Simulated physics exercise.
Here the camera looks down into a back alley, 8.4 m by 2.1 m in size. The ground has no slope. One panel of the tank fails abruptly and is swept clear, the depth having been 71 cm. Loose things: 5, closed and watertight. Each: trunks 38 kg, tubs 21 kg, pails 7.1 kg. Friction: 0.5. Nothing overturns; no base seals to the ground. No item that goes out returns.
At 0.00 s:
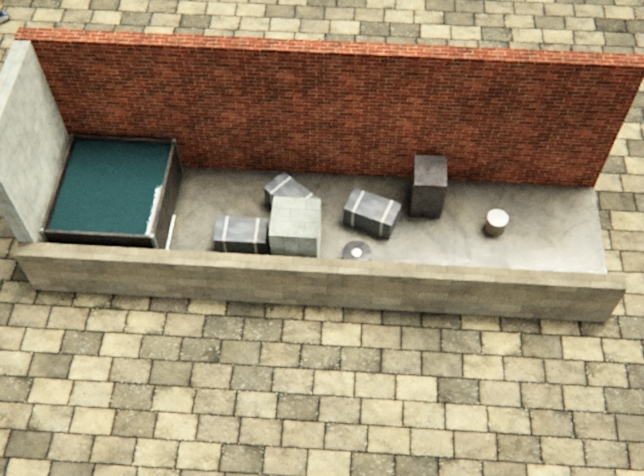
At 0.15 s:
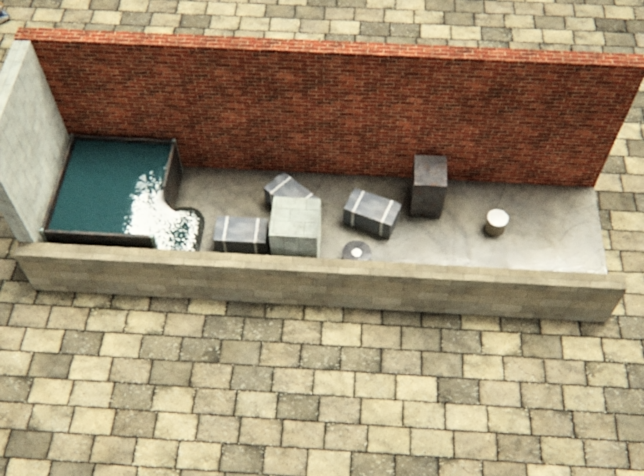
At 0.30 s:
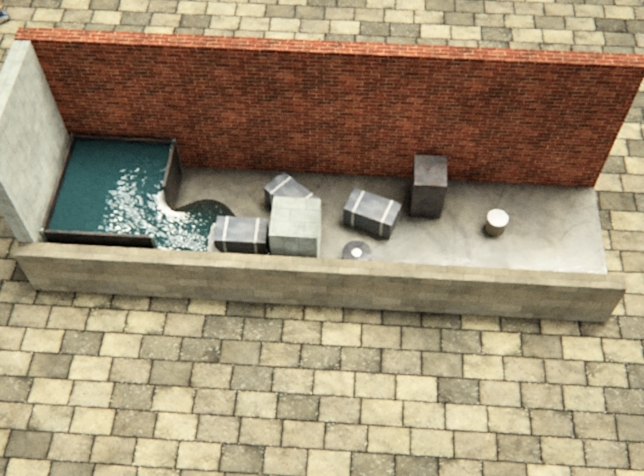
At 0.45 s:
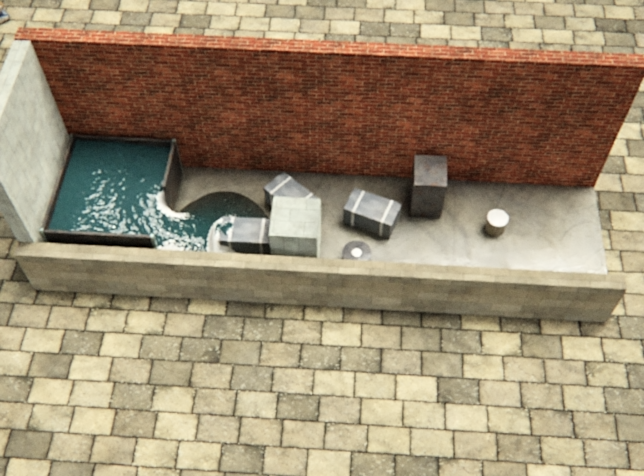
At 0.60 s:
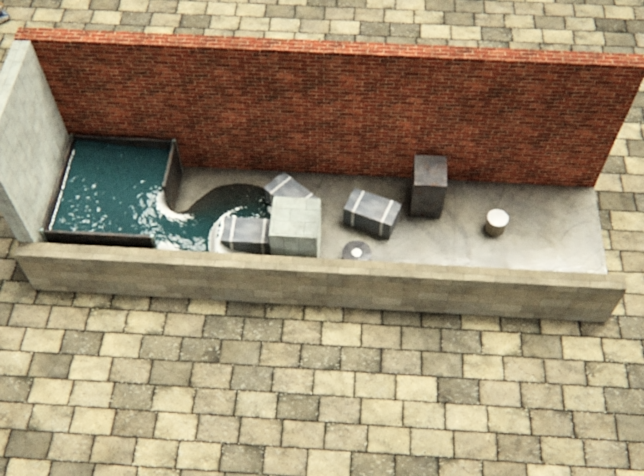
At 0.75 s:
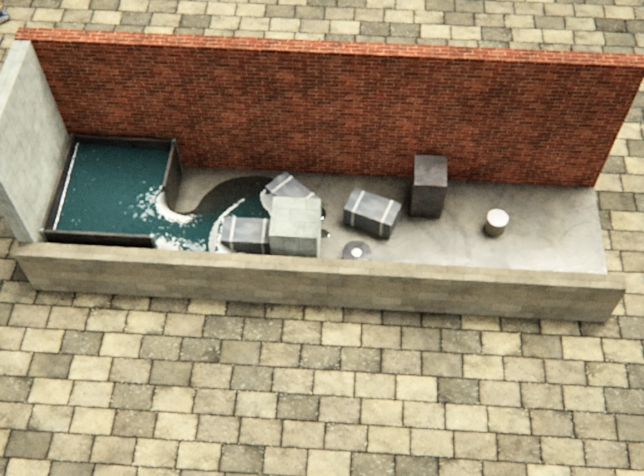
The footage shows water pouring from a tank at the left of a brick-walled alley and spreading rightward across the ground around the nearest strapped trunks and a pale block, nudging the closest trunk slightly to the right.
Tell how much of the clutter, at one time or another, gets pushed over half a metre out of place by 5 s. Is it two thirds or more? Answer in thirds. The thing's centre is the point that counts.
Yes, two thirds or more.
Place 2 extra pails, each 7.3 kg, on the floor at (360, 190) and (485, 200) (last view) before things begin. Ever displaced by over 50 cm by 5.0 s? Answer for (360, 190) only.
Farther than that.
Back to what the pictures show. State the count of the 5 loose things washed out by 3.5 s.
Total: 0.
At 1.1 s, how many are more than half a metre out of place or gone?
Tally: 0.
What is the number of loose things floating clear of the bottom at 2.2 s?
It comes to 1 of them.
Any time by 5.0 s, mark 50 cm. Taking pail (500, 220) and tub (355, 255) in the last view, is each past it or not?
The first one falls shy and the second one tops the mark.
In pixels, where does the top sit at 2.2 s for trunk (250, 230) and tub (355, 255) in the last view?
Estimated pixels: (267, 163) and (383, 238).
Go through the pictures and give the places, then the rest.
In the first frame, a trunk at (241, 229) rests on the ground; a trunk at (291, 193) rests on the ground; water covers 2.8 m2; 0 of 5 have shifted.
In the second frame, a trunk at (241, 229), on the bottom; a trunk at (291, 193), on the bottom; 3.4 m2 under water; 0 of 5 have shifted.
In the third frame, a trunk at (241, 229) rests on the ground; a trunk at (291, 193), on the bottom; water covers 4.1 m2; 0 of 5 have shifted.
In the fourth frame, a trunk at (247, 230) rests on the ground, 9 cm from its start; a trunk at (291, 193), on the bottom; 4.8 m2 under water; 1 of 5 have shifted.
In the fifth frame, a trunk at (248, 230) rests on the ground, 11 cm from its start; a trunk at (291, 193), on the bottom; water covers 5.4 m2; 1 of 5 have shifted.
In the sixth frame, a trunk at (248, 230), on the bottom, 11 cm from its start; a trunk at (293, 193) rests on the ground; water covers 5.8 m2; 1 of 5 have shifted.
After 1.1 s 0 of 5 are over 50 cm from their spots; 1 afloat.
After 2.2 s 2 of 5 are over 50 cm from their spots; 1 afloat.
After 3.5 s 4 of 5 are over 50 cm from their spots; 2 afloat.
After 5.0 s 4 of 5 are over 50 cm from their spots, and 4 have been at some point; 2 afloat.
